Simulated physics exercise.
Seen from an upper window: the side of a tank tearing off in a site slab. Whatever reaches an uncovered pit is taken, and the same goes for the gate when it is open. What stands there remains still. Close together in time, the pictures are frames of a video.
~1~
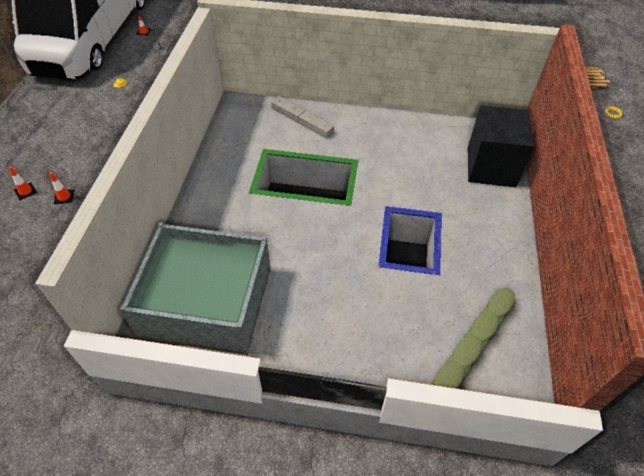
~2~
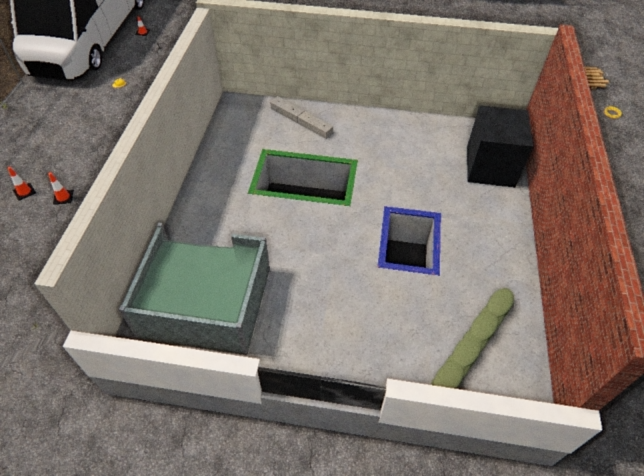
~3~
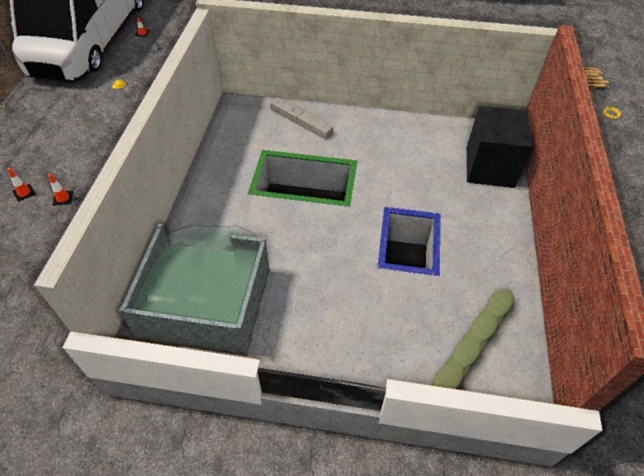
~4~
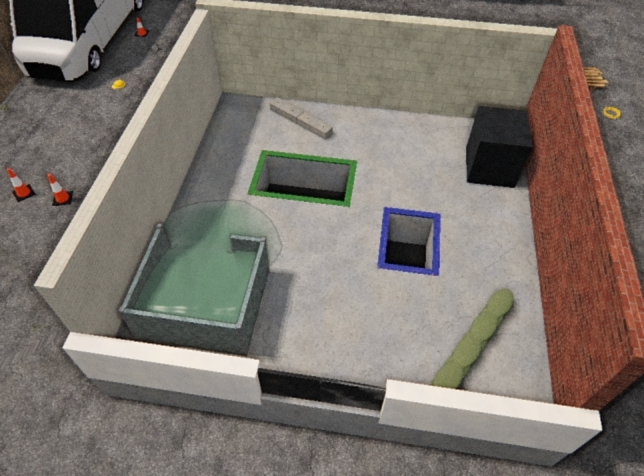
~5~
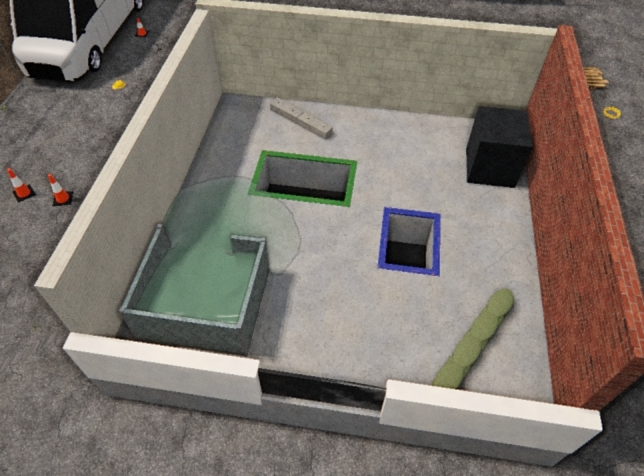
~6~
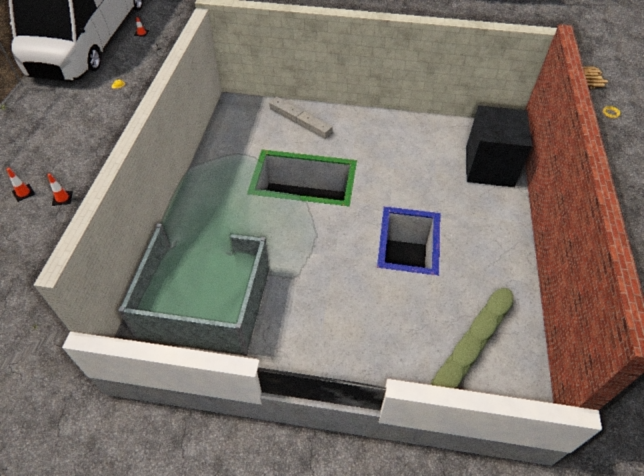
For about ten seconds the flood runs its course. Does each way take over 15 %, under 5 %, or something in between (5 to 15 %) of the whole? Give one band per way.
Per way - the gate: Under 5 %, the blue pit: Under 5 %, the green pit: Over 15 %.
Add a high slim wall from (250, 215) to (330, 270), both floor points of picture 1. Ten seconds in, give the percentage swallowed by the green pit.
Share, green pit - 45 in a hundred.
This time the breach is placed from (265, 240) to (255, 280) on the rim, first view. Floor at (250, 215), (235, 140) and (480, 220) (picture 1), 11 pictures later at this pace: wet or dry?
Spot by spot: Unaffected, then unaffected, then unaffected.
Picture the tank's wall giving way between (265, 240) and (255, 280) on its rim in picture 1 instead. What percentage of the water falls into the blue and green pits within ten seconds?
Blue: 30 percent; green: 6 percent.
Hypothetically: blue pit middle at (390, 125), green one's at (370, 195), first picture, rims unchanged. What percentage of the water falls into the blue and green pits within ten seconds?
Parts in a hundred: Blue 20, green 30.
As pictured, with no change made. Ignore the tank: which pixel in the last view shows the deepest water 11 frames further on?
Close to (229, 96).
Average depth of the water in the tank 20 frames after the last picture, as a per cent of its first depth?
By my count, 22 per cent.
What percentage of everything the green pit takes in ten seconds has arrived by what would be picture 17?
About 25 per cent.
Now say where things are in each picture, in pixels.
In the first frame, the tank at (198, 275) is whole and still.
In the second frame, the front is at a hidden place, out from the gap on the tank's far side.
In the third frame, water pours out on the tank's far side and has run to (247, 235).
In the fourth frame, the front is at (246, 206), out from the gap on the tank's far side.
In the fifth frame, the front is at (248, 182), out from the gap on the tank's far side.
In the sixth frame, the front is at (231, 157), out from the gap on the tank's far side.
A moment on, water covers 25 % of the floor; the gate 0 %, the blue pit 0 %, the green pit 6 %.
Next, water covers 25 % of the floor; the gate 0 %, the blue pit 0 %, the green pit 13 %.
Then, water covers 40 % of the floor; the gate 0 %, the blue pit 0 %, the green pit 19 %.
Later, water covers 50 % of the floor; the gate 0 %, the blue pit 1 %, the green pit 38 %.
In the end, water covers 60 % of the floor; the gate 0 %, the blue pit 2 %, the green pit 54 %.
